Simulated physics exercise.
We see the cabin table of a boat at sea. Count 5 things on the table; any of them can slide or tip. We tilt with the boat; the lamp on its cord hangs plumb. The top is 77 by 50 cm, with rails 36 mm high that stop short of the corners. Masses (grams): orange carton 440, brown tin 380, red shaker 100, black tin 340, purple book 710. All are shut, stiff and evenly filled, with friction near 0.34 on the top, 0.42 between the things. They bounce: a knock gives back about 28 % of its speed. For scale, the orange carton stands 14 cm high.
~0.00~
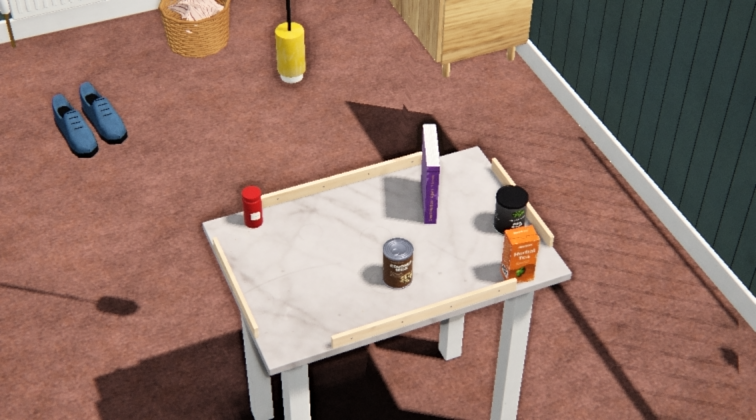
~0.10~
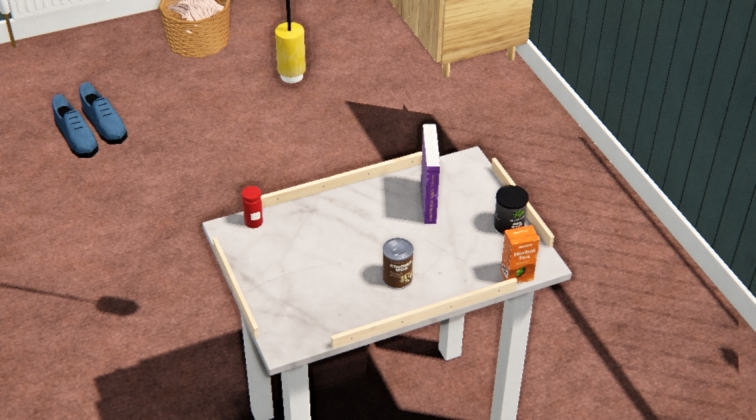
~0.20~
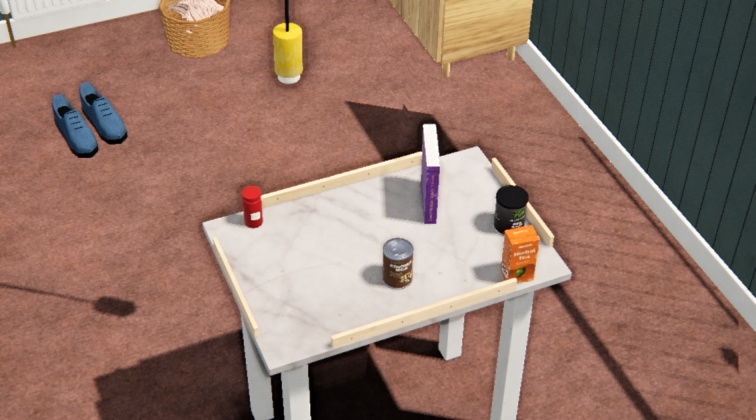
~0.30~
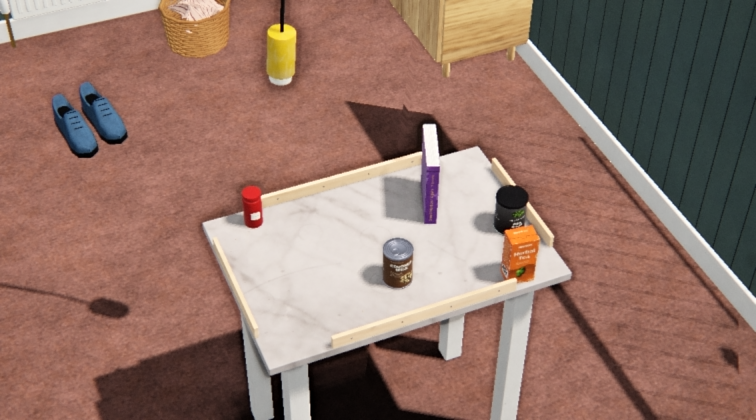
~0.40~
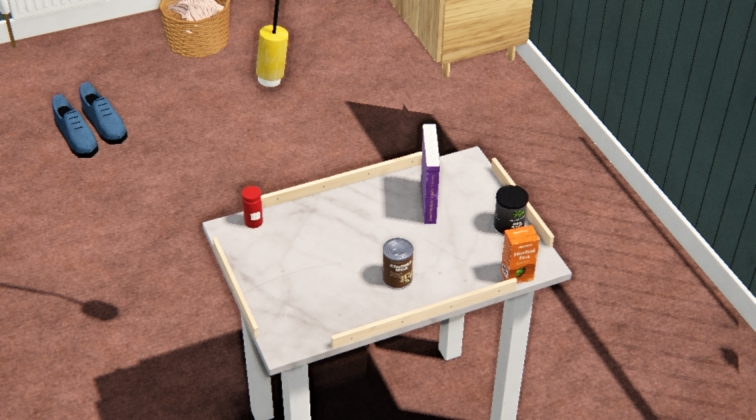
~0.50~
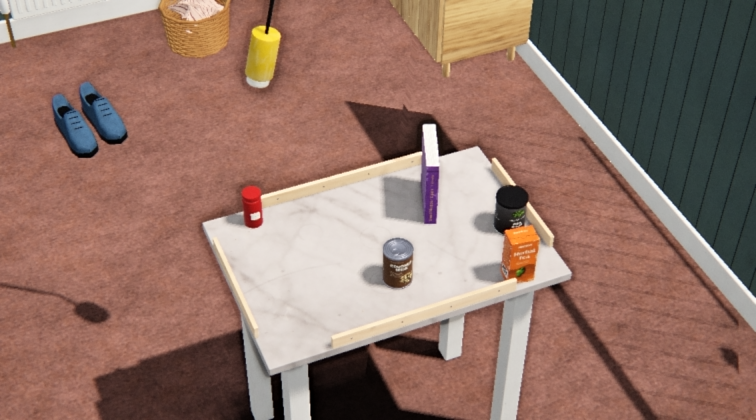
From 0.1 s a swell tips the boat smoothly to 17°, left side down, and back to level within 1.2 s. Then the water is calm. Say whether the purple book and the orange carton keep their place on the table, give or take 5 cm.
The purple book leaves its spot and the orange carton stays put.
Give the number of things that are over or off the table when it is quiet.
1 of them.
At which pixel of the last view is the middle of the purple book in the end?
Around (361, 212).
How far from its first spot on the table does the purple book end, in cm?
About 20 cm.
By 0.80 s, floor tilted 16°, left side down; purple book rocked 35° off its seat near (407, 178).
By 0.90 s, floor tilted 13°, left side down; purple book on its side near (382, 195).
By 1.10 s, floor tilted 4°, left side down; purple book on its side near (362, 211).
When it is over (1.8 s), lying over on the table, purple book; the other 4 within 5 cm of the start. End places, in pixels of the last picture, purple book near (361, 212), orange carton near (519, 256).
